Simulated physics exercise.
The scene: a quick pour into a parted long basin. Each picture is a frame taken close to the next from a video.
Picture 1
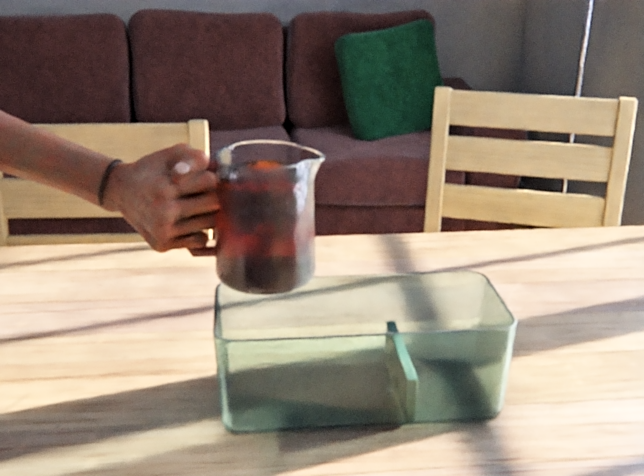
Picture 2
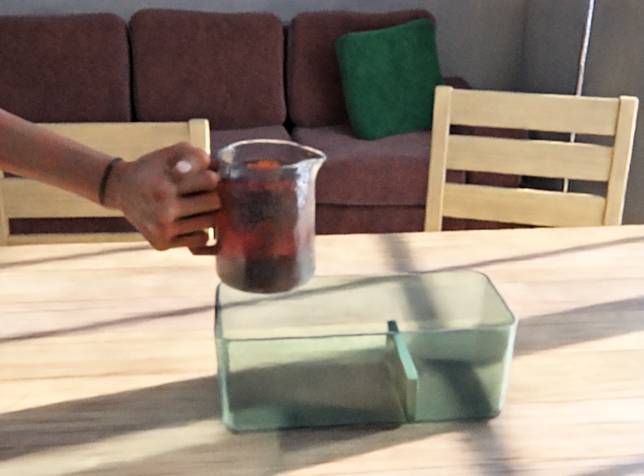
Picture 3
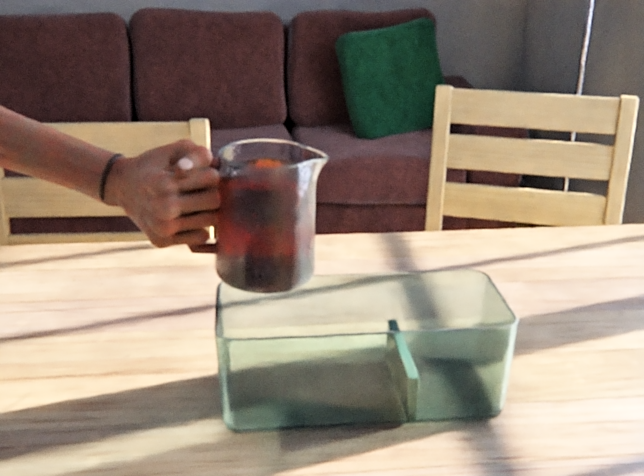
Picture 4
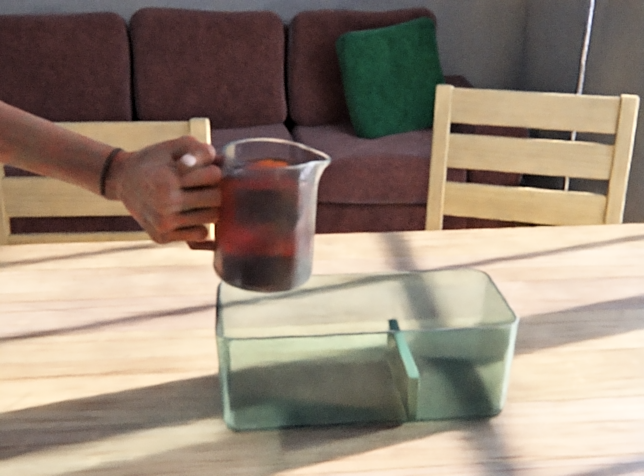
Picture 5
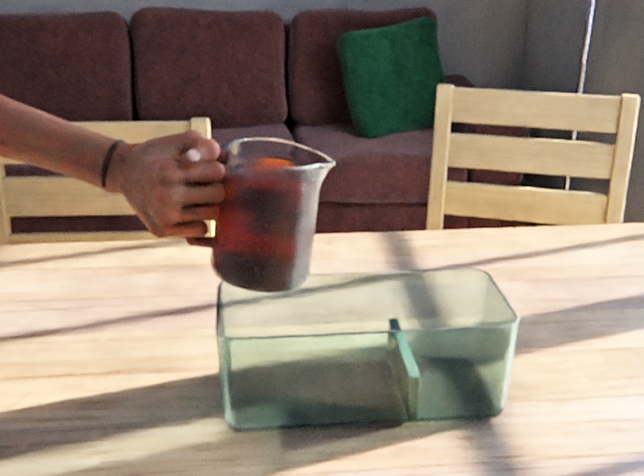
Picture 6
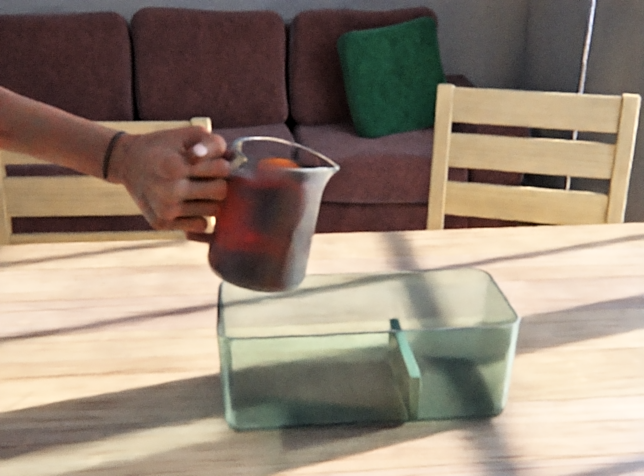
In the video, a hand holds a glass jug of dark reddish liquid above a clear greenish divided container on a wooden table. The jug starts upright, then the hand gradually tilts it slightly to the right.
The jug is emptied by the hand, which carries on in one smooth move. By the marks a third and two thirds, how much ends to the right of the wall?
My call is that the right side misses a third.
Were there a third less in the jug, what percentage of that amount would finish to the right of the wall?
Best guess: Around 0 %.
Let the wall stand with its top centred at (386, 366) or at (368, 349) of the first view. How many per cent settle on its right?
First try around 45 percent; second try around 70 percent.
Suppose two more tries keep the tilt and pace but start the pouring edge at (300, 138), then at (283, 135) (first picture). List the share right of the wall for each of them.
Roughly 5 % the first time and roughly 5 % the second.
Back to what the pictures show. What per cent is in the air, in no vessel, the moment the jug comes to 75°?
Roughly 15 per cent.
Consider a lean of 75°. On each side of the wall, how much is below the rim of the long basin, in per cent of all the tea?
On the left near 5 in a hundred, on the right near 0 in a hundred.
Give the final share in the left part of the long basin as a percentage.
That is roughly 85 percent of it.
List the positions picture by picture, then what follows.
In the first picture, tilt 0°; pouring edge (325, 155); surface from (218, 173) to (311, 171); the long basin's rim runs from (216, 311) to (500, 299); the wall's top is at (401, 349).
In the second picture, tilt 1°; pouring edge (326, 155); surface from (219, 173) to (311, 170).
In the third picture, tilt 2°; pouring edge (328, 156); surface from (221, 171) to (313, 170).
In the fourth picture, tilt 5°; pouring edge (331, 158); surface from (224, 171) to (315, 171).
In the fifth picture, tilt 8°; pouring edge (335, 161); surface from (225, 172) to (320, 170).
In the sixth picture, tilt 12°; pouring edge (339, 166); surface from (227, 178) to (325, 171).
A moment on, the tilt is 75° and 83 per cent is still to pour, 3 is left of the wall and 1 right of it.
Next, the tilt is 111° and 27 per cent is still to pour, 44 is left of the wall and 14 right of it.
Then the tilt is 115° and 1 per cent is still to pour, 80 is left of the wall and 15 right of it.
Later the tilt is 115° and 0 per cent is still to pour, 83 is left of the wall and 15 right of it.
In the end 83 per cent lies left of the wall, 16 right of it and 2 outside.
